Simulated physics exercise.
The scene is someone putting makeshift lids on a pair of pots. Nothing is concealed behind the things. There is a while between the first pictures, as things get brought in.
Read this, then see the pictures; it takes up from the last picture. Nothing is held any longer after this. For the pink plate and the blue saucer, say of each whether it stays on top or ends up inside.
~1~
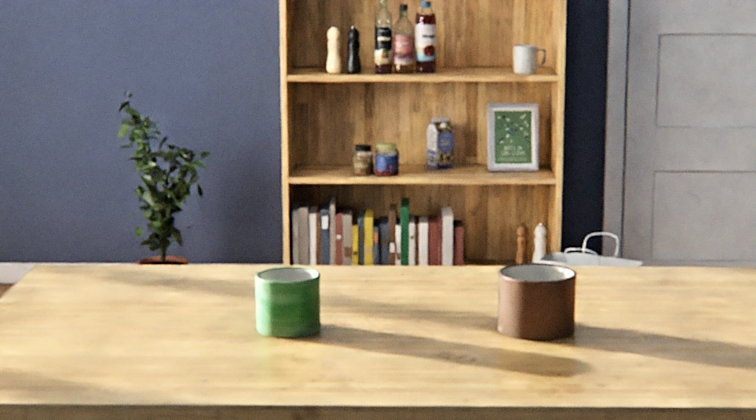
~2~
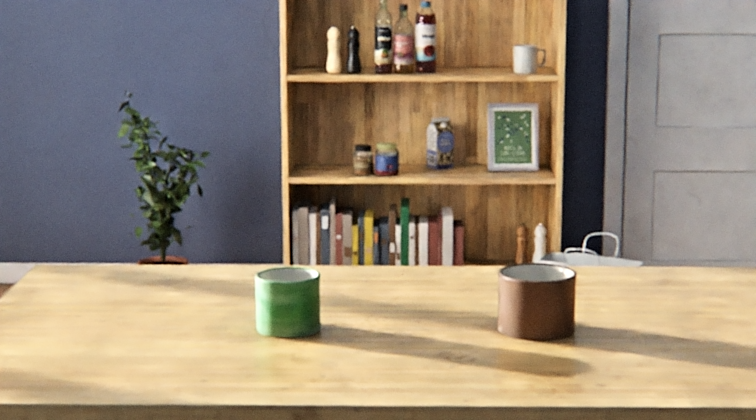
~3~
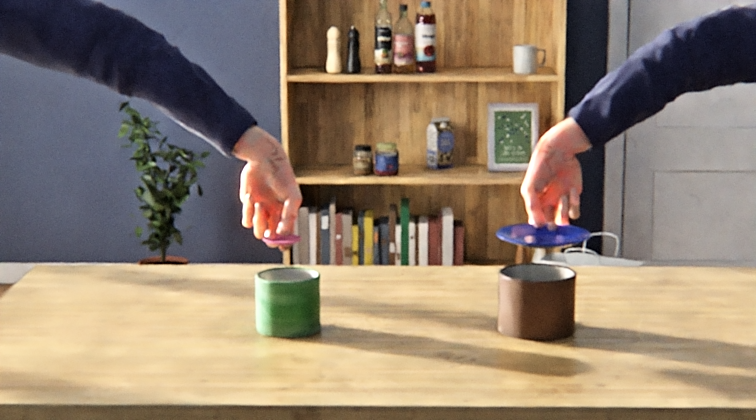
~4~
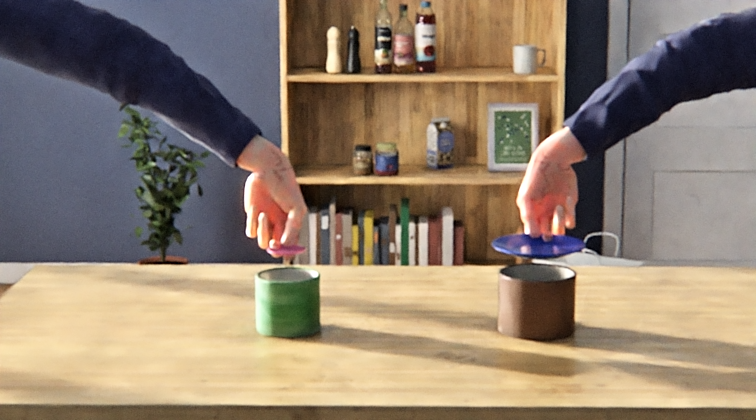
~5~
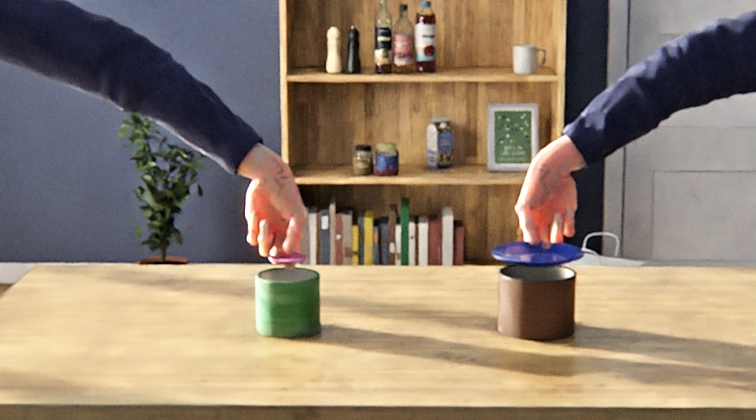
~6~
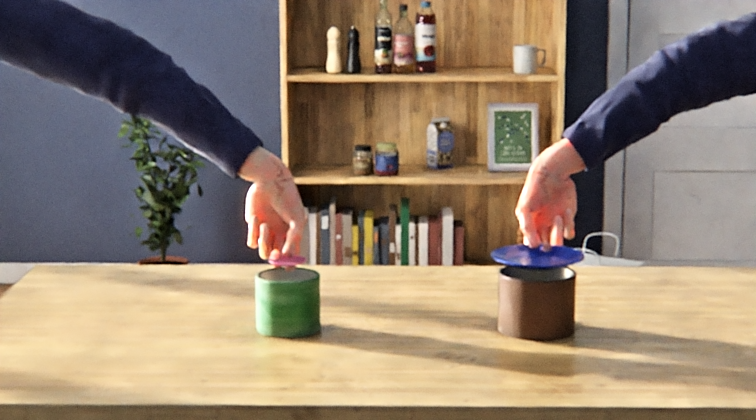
The pink plate ends up inside, the blue saucer stays on top.
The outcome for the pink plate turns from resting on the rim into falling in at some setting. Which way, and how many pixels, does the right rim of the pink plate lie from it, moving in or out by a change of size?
About 12 pixels right.
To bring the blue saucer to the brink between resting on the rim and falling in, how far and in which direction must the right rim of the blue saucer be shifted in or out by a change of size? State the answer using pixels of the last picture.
Going left by 12 pixels puts it on the brink.
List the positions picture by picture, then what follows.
The first frame shows right pot (537, 301).
The second frame shows left pot (288, 301).
The third frame shows still on the way; pink plate (282, 240); right pot (537, 301).
The fourth frame shows still on the way; blue saucer (538, 248); left pot (288, 301).
The fifth frame shows still on the way; pink plate (288, 259); right pot (537, 301).
The sixth frame shows in place, still held; pink plate (288, 262); blue saucer (538, 259); left pot (288, 301).
Then, 0.14 s after the last picture, pink plate moved about its own width near (288, 293); blue saucer sitting on the rim near (537, 267).
At rest, the pink plate drops inside, near (289, 323); the blue saucer covers the opening, near (537, 267).
